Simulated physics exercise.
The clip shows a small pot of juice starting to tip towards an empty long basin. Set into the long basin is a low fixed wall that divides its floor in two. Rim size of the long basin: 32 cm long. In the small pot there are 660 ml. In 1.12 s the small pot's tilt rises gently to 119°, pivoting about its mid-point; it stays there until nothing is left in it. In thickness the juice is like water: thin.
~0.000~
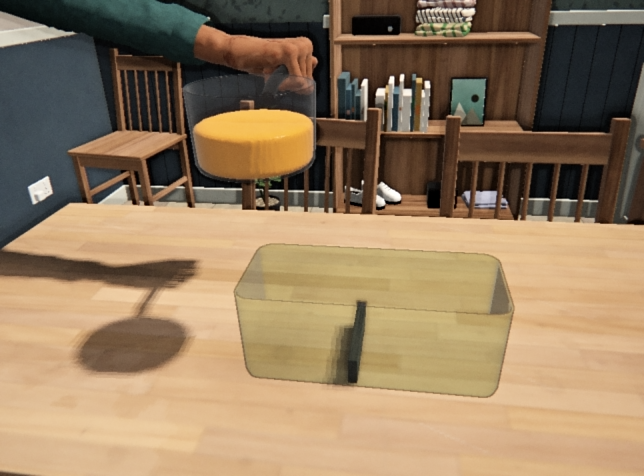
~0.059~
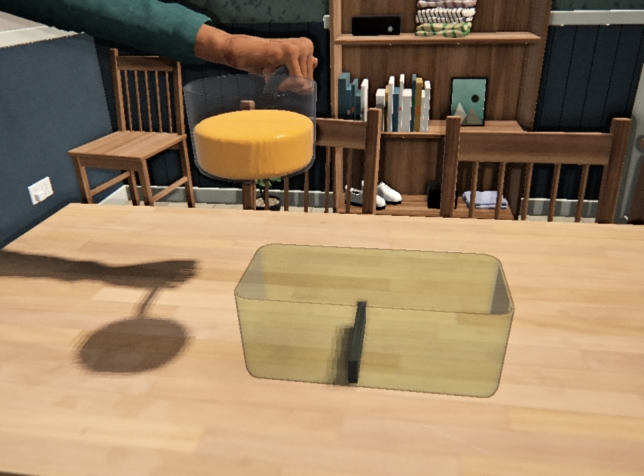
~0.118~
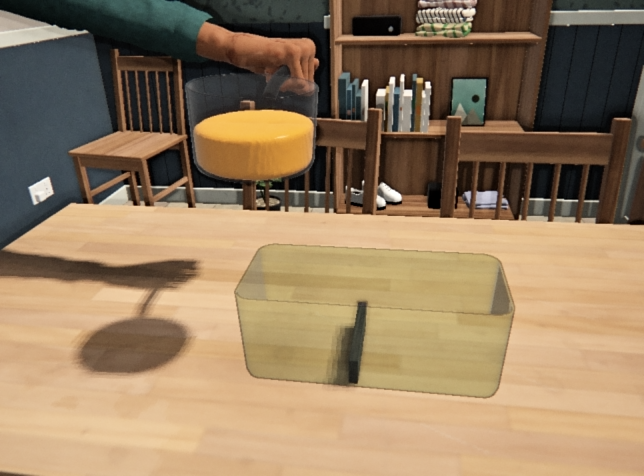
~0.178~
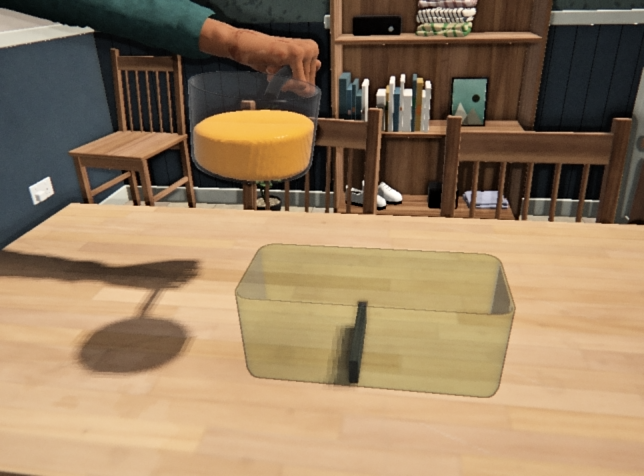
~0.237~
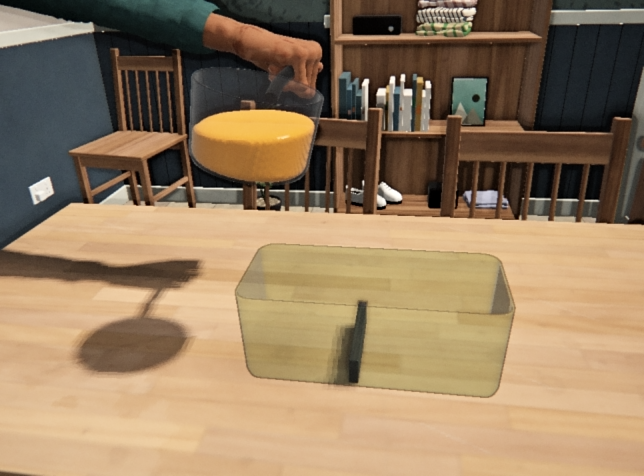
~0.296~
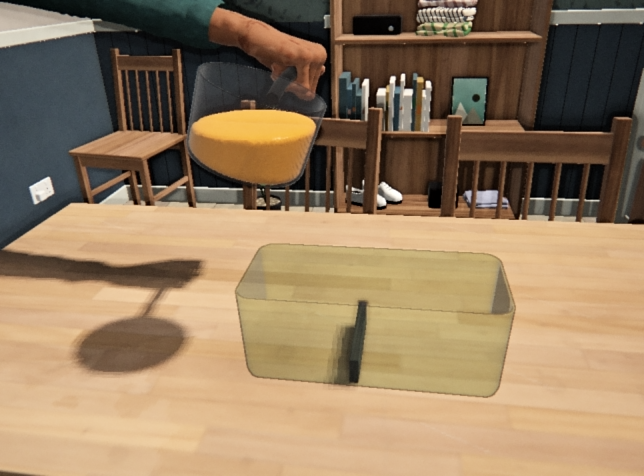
At the start, a hand holds a clear pot of orange juice upright above a wooden table, up and to the left of an empty, see-through yellowish basin. The pot then tilts gently to the right, slowly at first and then further, while the basin stays still.
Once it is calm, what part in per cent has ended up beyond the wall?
About 63 per cent ends up there.
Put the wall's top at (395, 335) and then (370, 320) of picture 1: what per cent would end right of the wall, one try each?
The first try gives 15 percent and the second 40 percent.
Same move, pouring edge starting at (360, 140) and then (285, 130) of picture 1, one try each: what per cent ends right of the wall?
About 90 %, then about 15 %.
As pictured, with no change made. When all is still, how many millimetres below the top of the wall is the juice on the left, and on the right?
Left about 24 mm, while the right is about 18 mm.
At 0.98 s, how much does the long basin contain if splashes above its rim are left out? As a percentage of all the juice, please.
My estimate is about 74 percent.
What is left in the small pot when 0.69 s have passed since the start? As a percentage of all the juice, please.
Roughly 62 per cent.
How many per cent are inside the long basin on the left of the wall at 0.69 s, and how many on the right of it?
Around 1 on the left side and 3 on the right side.
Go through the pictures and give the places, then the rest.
In the first frame, it leans 0°; its right rim is at (313, 87); the juice meets the walls at (199, 122) and (312, 123); the long basin's rim runs from (247, 269) to (506, 284); the wall's top is at (358, 330).
In the second frame, it leans 1°; its right rim is at (314, 88); the juice meets the walls at (199, 122) and (313, 124).
In the third frame, it leans 3°; its right rim is at (316, 91); the juice meets the walls at (199, 122) and (314, 124).
In the fourth frame, it leans 7°; its right rim is at (319, 96); the juice meets the walls at (199, 122) and (314, 124).
In the fifth frame, it leans 13°; its right rim is at (321, 102); the juice meets the walls at (198, 123) and (315, 125).
In the sixth frame, it leans 19°; its right rim is at (324, 110); the juice meets the walls at (196, 121) and (316, 126).
By 0.69 s the tilt is 81° and 61 per cent is still to pour, 1 is left of the wall and 3 right of it.
By 0.98 s the tilt is 115° and 9 per cent is still to pour, 17 is left of the wall and 58 right of it.
By 1.29 s the tilt is 119° and 0 per cent is still to pour, 37 is left of the wall and 62 right of it.
By 1.62 s the tilt is 119° and 0 per cent is still to pour, 37 is left of the wall and 63 right of it.
At rest 37 per cent lies left of the wall, 63 right of it and 1 outside.
